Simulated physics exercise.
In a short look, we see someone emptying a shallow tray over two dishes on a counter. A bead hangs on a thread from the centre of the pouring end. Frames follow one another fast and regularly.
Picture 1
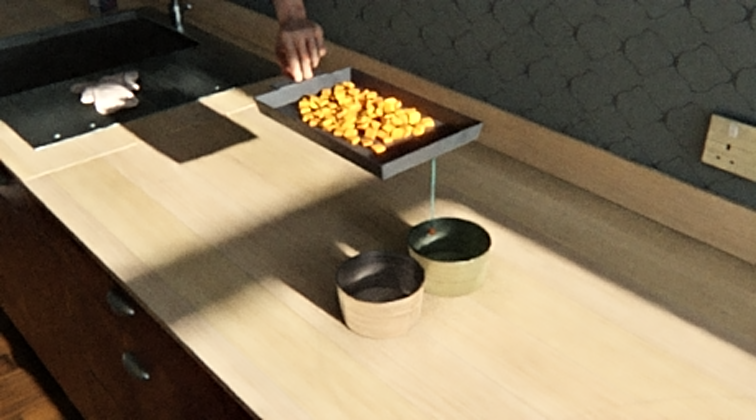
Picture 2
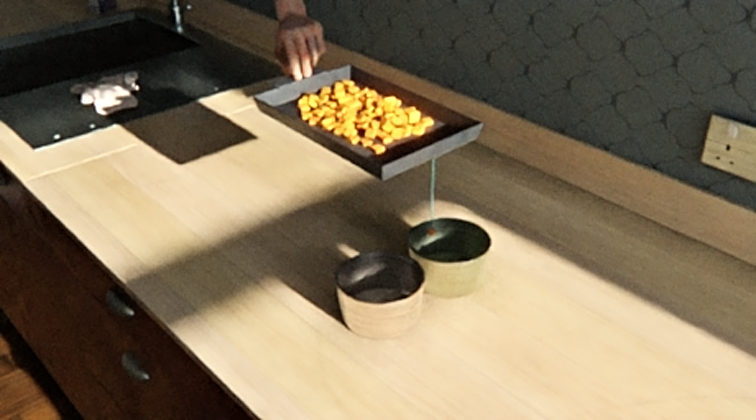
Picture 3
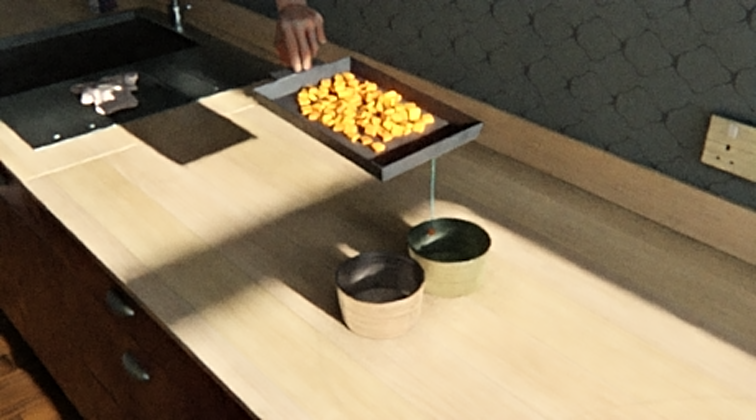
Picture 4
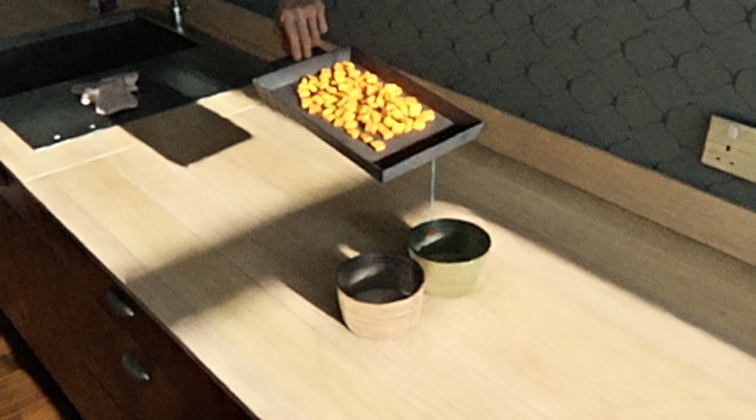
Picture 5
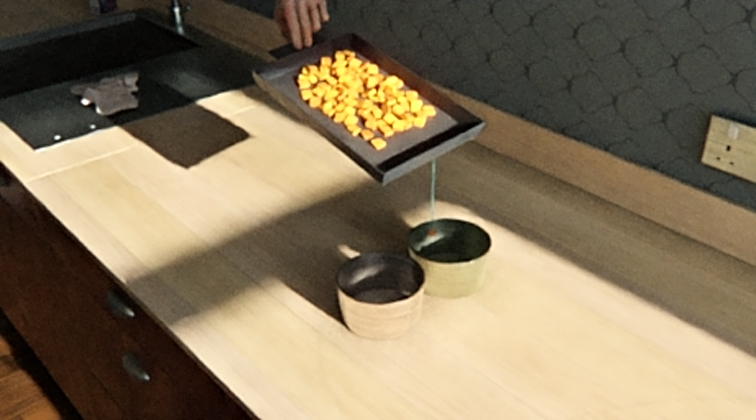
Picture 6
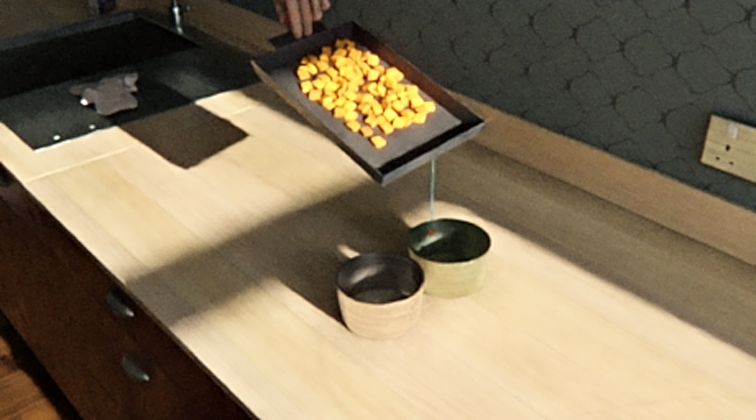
At the start, a hand holds a dark shallow tray of small orange pieces above two bowls on a wooden counter, a thread hanging from its near end. The hand then gradually raises the far end, and the tray slants more steeply, its left front corner dipping slightly, while the bowls stay still.
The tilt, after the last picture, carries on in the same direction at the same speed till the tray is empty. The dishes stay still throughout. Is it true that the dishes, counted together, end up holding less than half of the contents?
By the end, the dishes are holding most of the load, I'd say.
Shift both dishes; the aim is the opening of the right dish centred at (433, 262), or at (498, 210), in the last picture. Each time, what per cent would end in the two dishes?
Trial 1 near 70 percent, trial 2 near 10 percent.
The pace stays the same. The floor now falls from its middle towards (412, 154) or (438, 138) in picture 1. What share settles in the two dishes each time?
About 40 % and about 40 %.
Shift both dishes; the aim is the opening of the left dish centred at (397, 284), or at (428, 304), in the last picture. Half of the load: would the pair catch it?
Well, in excess of half at the first spot and not up to half at the second.
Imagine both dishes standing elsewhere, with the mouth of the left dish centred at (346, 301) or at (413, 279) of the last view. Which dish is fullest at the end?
Well, first the dish at right, then the dish at left.
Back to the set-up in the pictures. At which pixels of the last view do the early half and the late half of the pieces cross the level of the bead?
Half one: (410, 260), half two: (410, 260).
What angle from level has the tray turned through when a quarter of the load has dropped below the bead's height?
Somewhere around 100 degrees.
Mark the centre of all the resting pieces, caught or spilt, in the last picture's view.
The centre comes to rest close to (399, 310).
Shortly afterwards, tray tipped steeply; all but a few on the tray; only a few in the air.
Next, tray tipped right over; near two thirds on the tray; near a quarter in the left dish; only a few in the right dish; a little outside both; only a few in the air.
Some moments later, tray tipped past a quarter turn; near two thirds in the left dish; a little in the right dish; near a quarter outside both; only a few in the air.
In the end, tray tipped past a quarter turn; near two thirds in the left dish; a little in the right dish; near a quarter outside both; only a few in the air.
